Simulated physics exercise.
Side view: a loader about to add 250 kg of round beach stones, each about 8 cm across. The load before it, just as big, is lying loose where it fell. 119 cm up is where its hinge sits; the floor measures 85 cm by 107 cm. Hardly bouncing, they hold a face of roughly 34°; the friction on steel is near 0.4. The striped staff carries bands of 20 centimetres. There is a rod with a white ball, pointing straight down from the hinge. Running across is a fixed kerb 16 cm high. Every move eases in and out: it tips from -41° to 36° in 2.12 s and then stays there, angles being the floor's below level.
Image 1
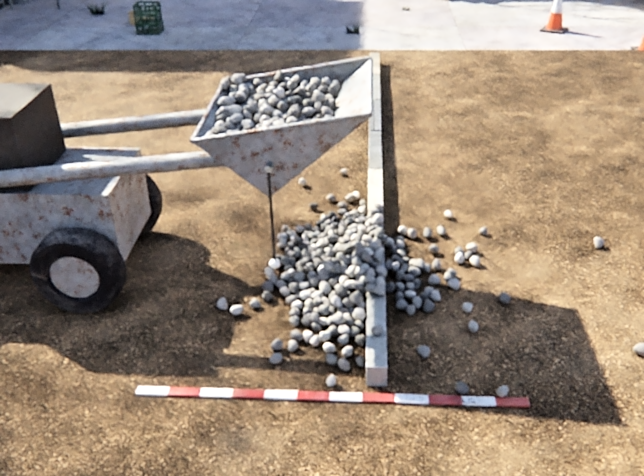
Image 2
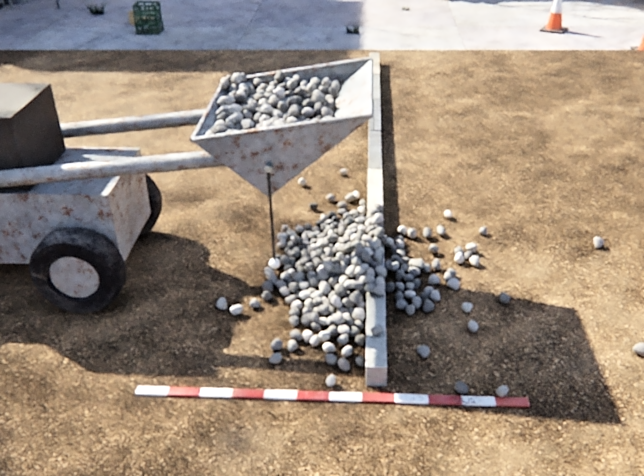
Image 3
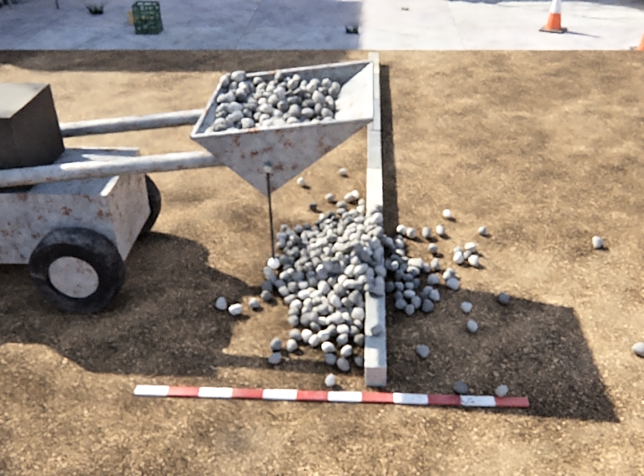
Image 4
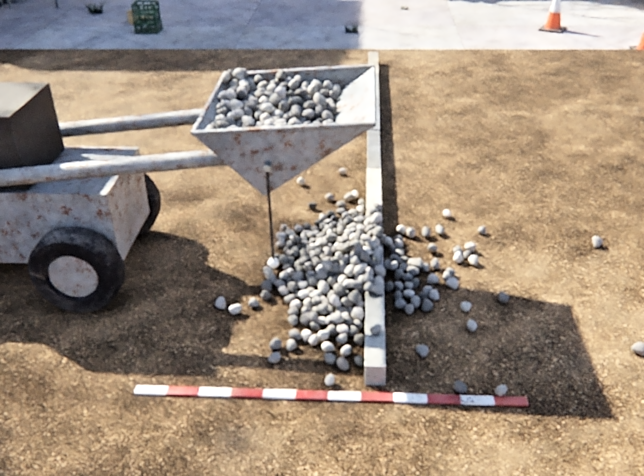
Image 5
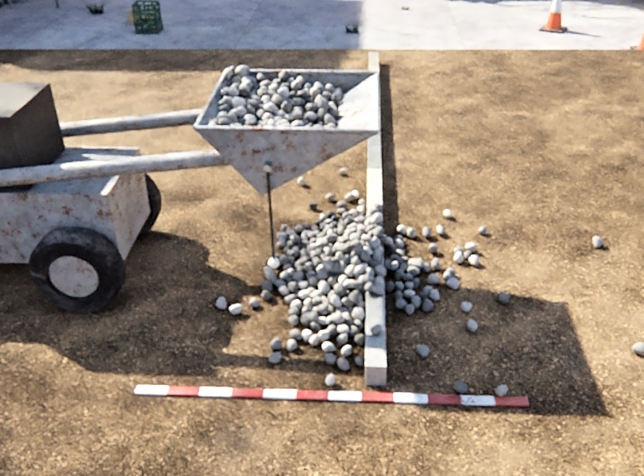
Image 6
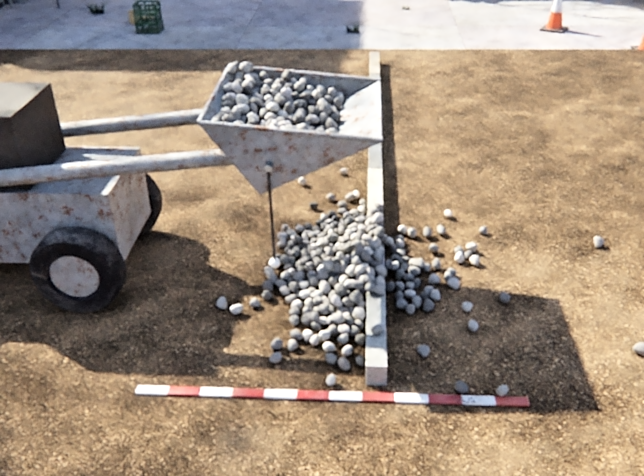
A pale, scuffed loader bucket full of rounded grey stones hangs over brown gritty ground, seen from the side and slightly above in sunlight. Below it, a loose heap of similar stones straddles a pale kerb, mostly on the left, behind a red-and-white staff. The bucket slowly tilts a little, its right lip lowering while the stones stay heaped inside; the loader's body and the camera stay still.
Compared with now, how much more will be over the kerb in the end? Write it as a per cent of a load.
Close to 97 parts in a hundred.
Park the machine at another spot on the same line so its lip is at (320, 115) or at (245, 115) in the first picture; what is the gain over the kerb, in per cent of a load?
Near 45 per cent from the first place, 0 from the second.
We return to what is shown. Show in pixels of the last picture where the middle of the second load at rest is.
Around (434, 265) in the last picture.
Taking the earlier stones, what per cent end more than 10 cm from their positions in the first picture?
About 10 %.
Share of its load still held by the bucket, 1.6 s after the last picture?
It keeps some 20 percent of its load.
Then, 1.0 s after the last picture the floor is at 24°; in per cent of one load, 100 in the bucket, 87 on this side of the kerb, 14 over the kerb; the foremost stones are at (516, 278).
Then, 1.6 s after the last picture the floor is at 36°; in per cent of one load, 22 in the bucket, 110 on this side of the kerb, 67 over the kerb; the foremost stones are at (514, 266).
Then, 2.0 s after the last picture the floor is at 36°; in per cent of one load, 0 in the bucket, 95 on this side of the kerb, 105 over the kerb; the foremost stones are at (541, 261).
Then, 4.6 s after the last picture the floor is at 36°; in per cent of one load, 0 in the bucket, 89 on this side of the kerb, 111 over the kerb; the foremost stones are at (583, 274). Net gain over the kerb, 97.
